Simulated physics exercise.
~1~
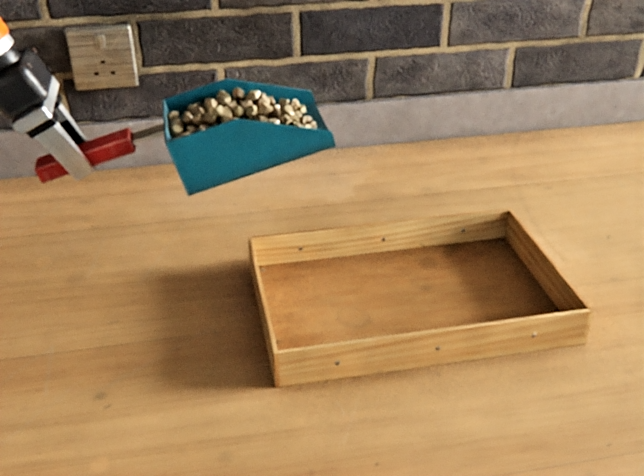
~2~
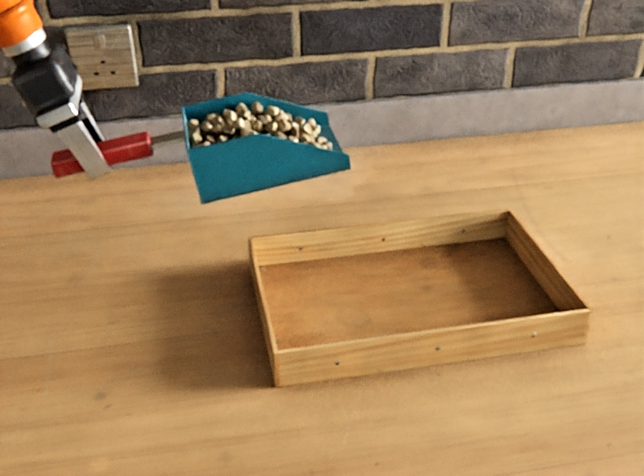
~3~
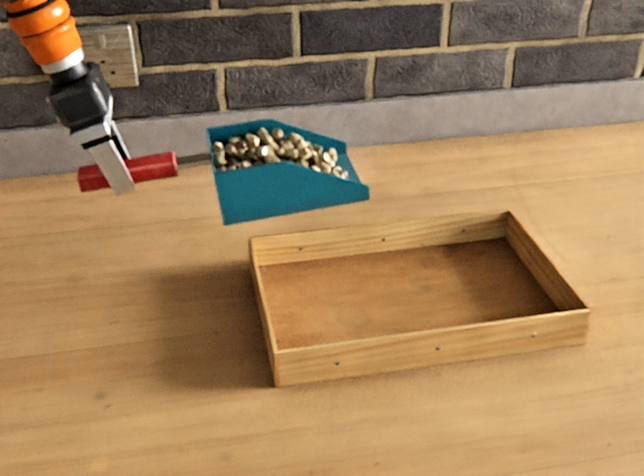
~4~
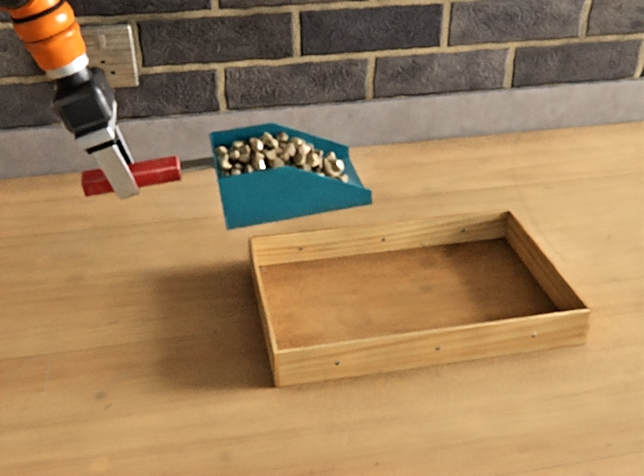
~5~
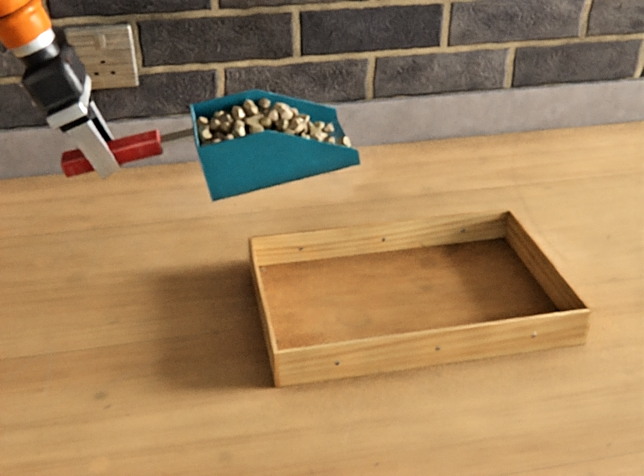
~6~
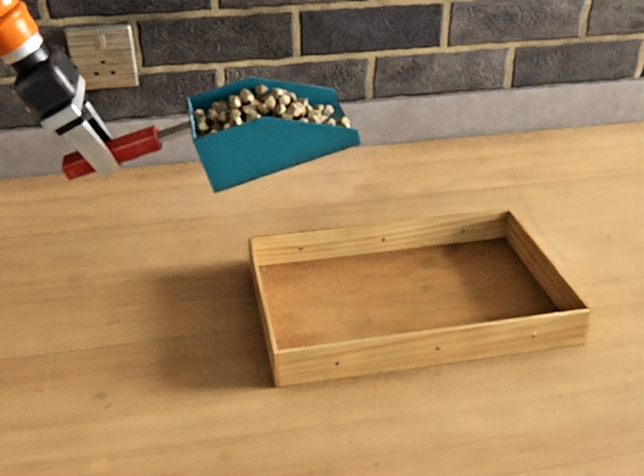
To begin with, a robot arm with orange and black parts holds a blue-green scoop heaped with small pebbles above a wooden table, up and to the left of a shallow wooden tray. The arm carries the scoop a little to the right and down, bringing it closer to the tray. There it almost pauses, its open front level with the tray's far side. Then it draws back up and slightly left, tipping the scoop backward a little. At the end, the pebbles are still heaped in the raised scoop, and the tray remains empty and unmoved.
